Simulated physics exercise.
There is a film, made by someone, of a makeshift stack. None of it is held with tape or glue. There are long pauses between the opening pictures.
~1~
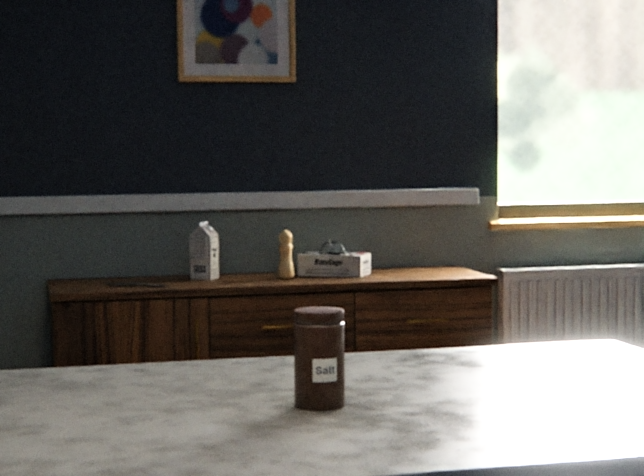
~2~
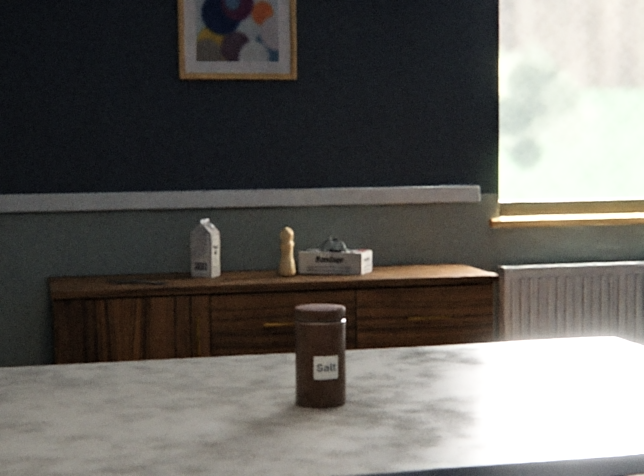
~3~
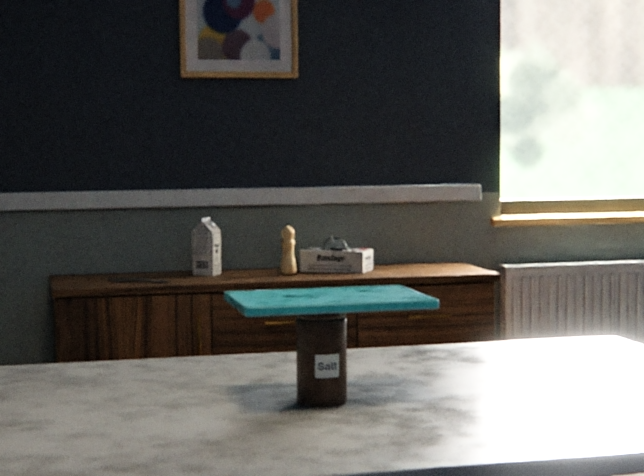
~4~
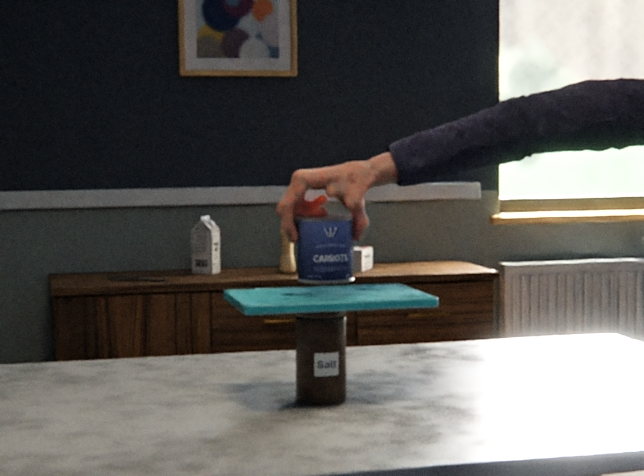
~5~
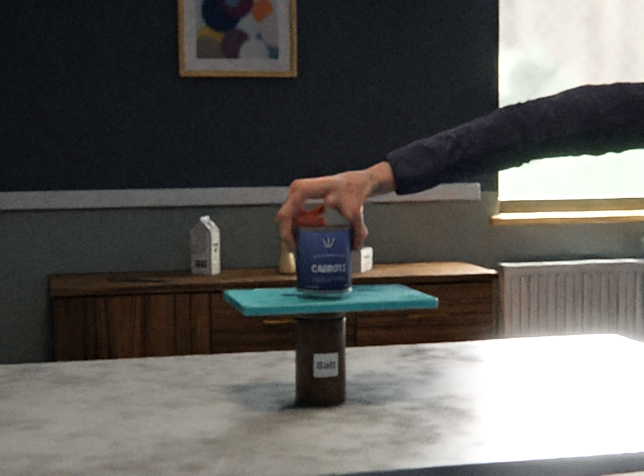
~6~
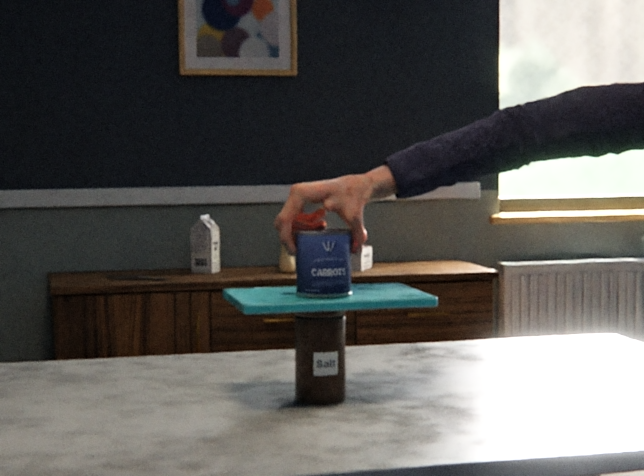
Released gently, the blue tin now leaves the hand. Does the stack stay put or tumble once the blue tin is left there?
It stays put.
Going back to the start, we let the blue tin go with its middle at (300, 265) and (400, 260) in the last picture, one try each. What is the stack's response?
Trial 1 - stable; trial 2 - collapsed.
Then, 0.20 s past the last view, nothing moves.
Then, 0.40 s past the last view, blue tin resting near (323, 263).
Finally, all 3 still in place. Final places as the last picture's camera would see them, blue tin near (323, 263). The stack holds.
